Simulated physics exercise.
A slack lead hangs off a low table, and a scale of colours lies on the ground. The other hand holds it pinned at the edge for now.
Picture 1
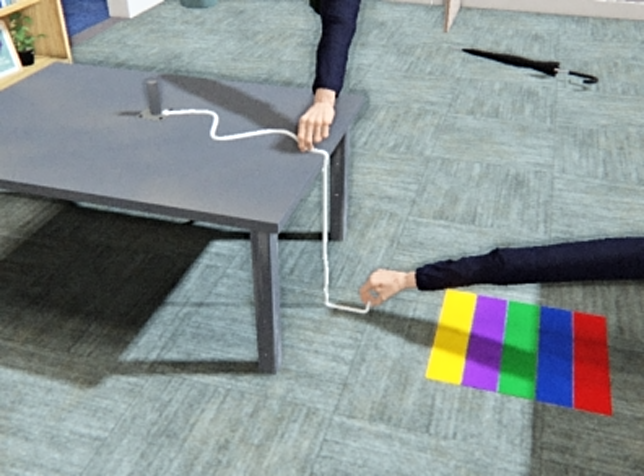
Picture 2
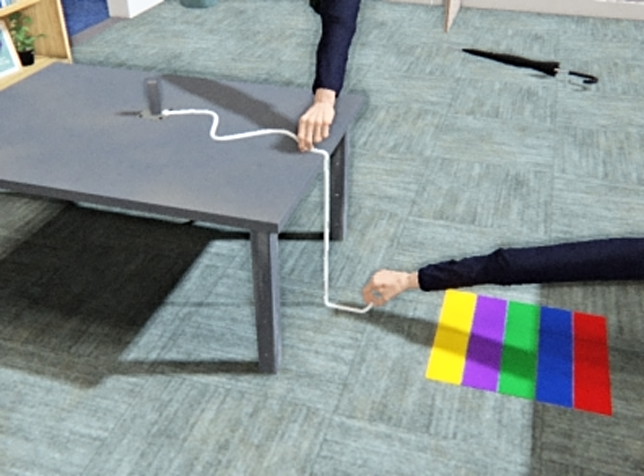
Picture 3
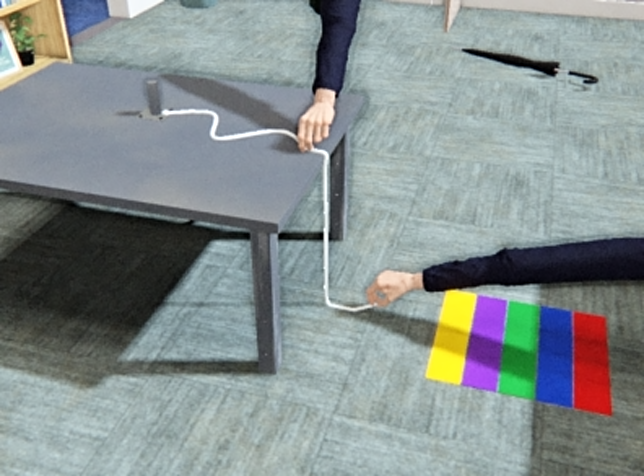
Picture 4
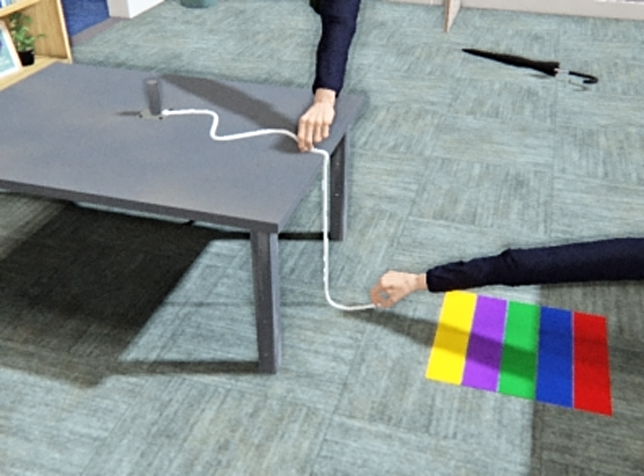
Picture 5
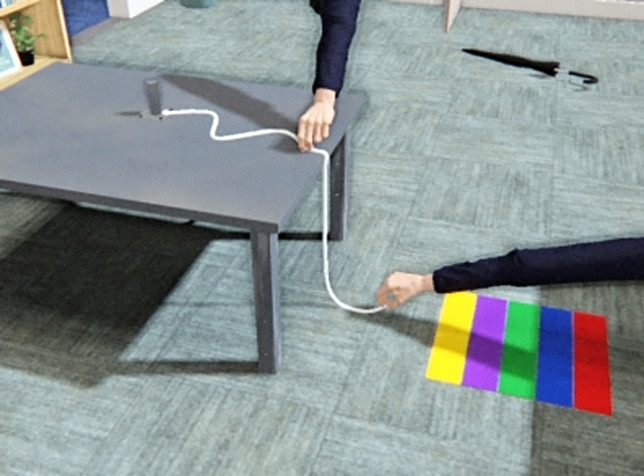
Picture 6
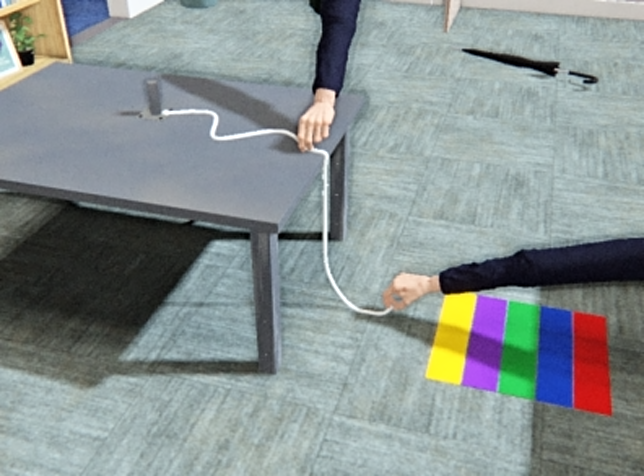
Hand slowly drawing the end of a slack white lead rightward near coloured floor stripes, while another hand pins it at the table edge.
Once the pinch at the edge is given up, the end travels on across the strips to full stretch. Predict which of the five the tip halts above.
I expect it over the blue strip.
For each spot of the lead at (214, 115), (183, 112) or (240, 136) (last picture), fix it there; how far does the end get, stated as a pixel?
Approximately (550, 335), (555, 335) and (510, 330), respectively.
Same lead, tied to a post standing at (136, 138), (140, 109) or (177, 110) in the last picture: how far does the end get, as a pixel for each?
Pixels, try by try: About (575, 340), (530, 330), (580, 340).
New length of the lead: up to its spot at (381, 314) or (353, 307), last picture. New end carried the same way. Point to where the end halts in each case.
One per try, the spots are (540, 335) and (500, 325).
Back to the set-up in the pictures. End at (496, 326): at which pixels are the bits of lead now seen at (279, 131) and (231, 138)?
(316, 147) and (272, 137).
Early on, end near (496, 326); over purple.
Midway, end near (537, 333); over green.
At the end of the slack, end near (562, 338); over blue. It halts on the blue strip.
